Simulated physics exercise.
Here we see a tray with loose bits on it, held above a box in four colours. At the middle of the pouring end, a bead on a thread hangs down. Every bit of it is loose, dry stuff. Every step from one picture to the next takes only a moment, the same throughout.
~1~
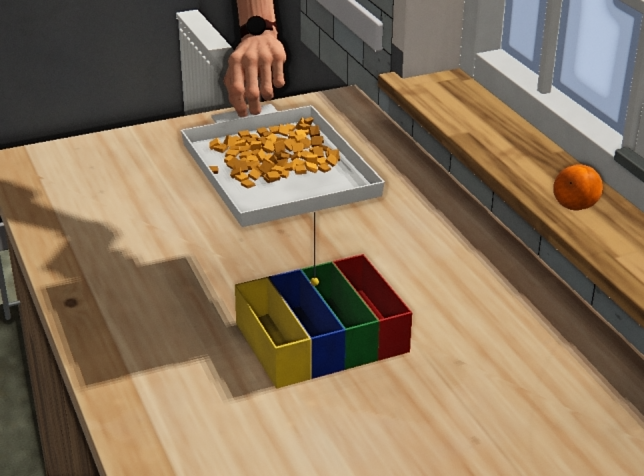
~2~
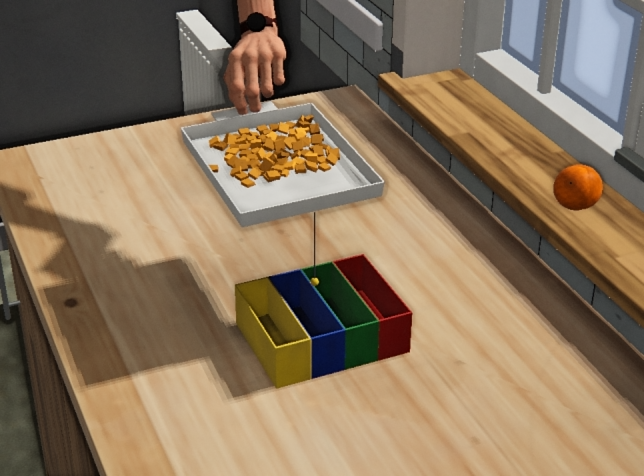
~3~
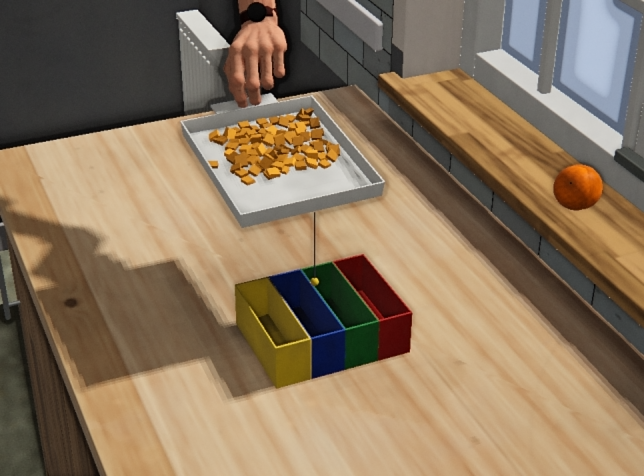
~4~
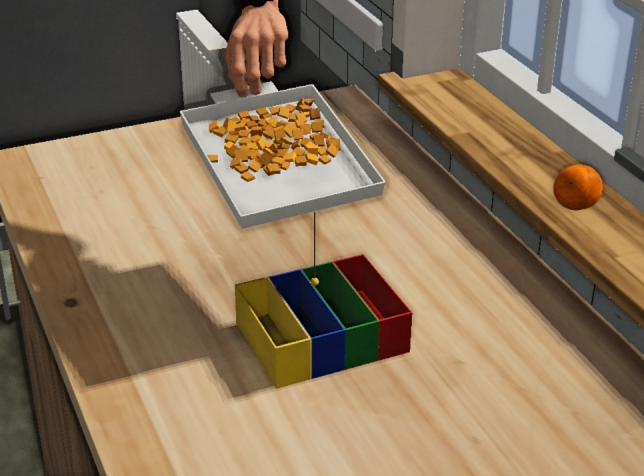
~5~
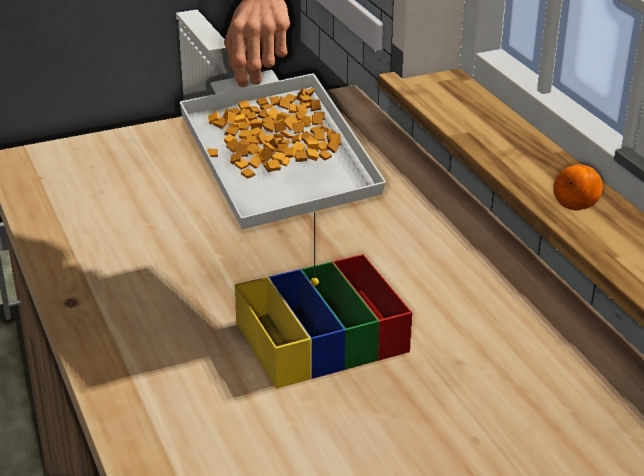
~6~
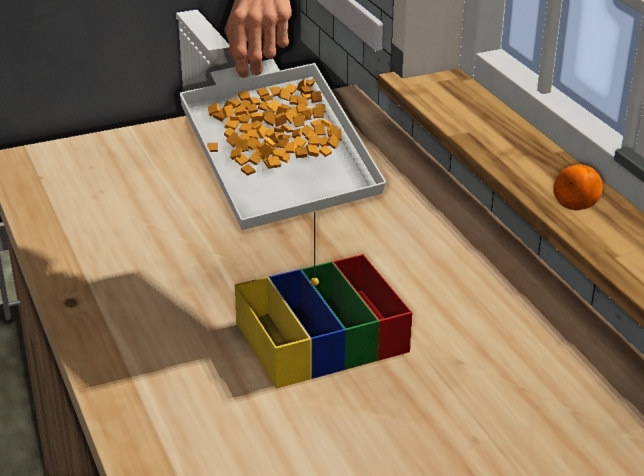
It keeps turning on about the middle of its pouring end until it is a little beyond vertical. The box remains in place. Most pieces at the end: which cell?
Yellow.
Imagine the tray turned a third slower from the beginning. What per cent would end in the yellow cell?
It would be around 30 per cent.
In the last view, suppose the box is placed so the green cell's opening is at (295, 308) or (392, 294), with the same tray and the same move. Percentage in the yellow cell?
Close to 10 in a hundred first, close to 20 in a hundred second.
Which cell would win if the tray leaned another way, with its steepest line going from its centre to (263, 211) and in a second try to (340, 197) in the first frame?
First: The yellow cell, second: That red cell.
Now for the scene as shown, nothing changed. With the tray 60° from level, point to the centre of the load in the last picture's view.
Roughly at (297, 188).
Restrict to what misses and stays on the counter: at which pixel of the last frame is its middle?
It's centred at about (248, 393).
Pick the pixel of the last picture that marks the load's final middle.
Near (292, 359).
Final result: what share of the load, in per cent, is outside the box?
I'd put it at about 20 percent.
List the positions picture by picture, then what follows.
Corners of the pouring end (242, 212) and (382, 181), level; middle of the load (270, 147), small crackers; bead on its thread (314, 282); yellow cell (293, 359); blue cell (328, 350); green cell (362, 341); red cell (395, 332), in the first picture.
Corners of the pouring end (242, 212) and (382, 181), level; middle of the load (270, 145), in the second picture.
Corners of the pouring end (242, 213) and (382, 181), tipped barely, lowest at the left corner; middle of the load (270, 140), in the third picture.
Corners of the pouring end (242, 215) and (383, 181), tipped a little, lowest at the left corner; middle of the load (270, 132), in the fourth picture.
Corners of the pouring end (242, 216) and (383, 181), tipped a little, lowest at the left corner; middle of the load (270, 125), in the fifth picture.
Corners of the pouring end (243, 218) and (384, 182), tipped clearly, lowest at the left corner; middle of the load (271, 119); yellow cell (293, 359); blue cell (328, 350); green cell (362, 341); red cell (395, 332), in the sixth picture.
Just after the last frame, tray tipped steeply; almost all on the tray; just a few falling or outside the box.
A moment on, tray tipped right over; the larger part on the tray; about a tenth in the blue cell; about a tenth in the yellow cell; just a few in the green cell; just a few falling or outside the box.
Further on, tray tipped past a quarter turn; roughly a third in the yellow cell; roughly a quarter in the blue cell; about a tenth in the green cell; just a few in the red cell; roughly a quarter falling or outside the box.
When it is over, tray tipped past a quarter turn; roughly a third in the yellow cell; roughly a quarter in the blue cell; about a tenth in the green cell; just a few in the red cell; roughly a quarter outside the box.
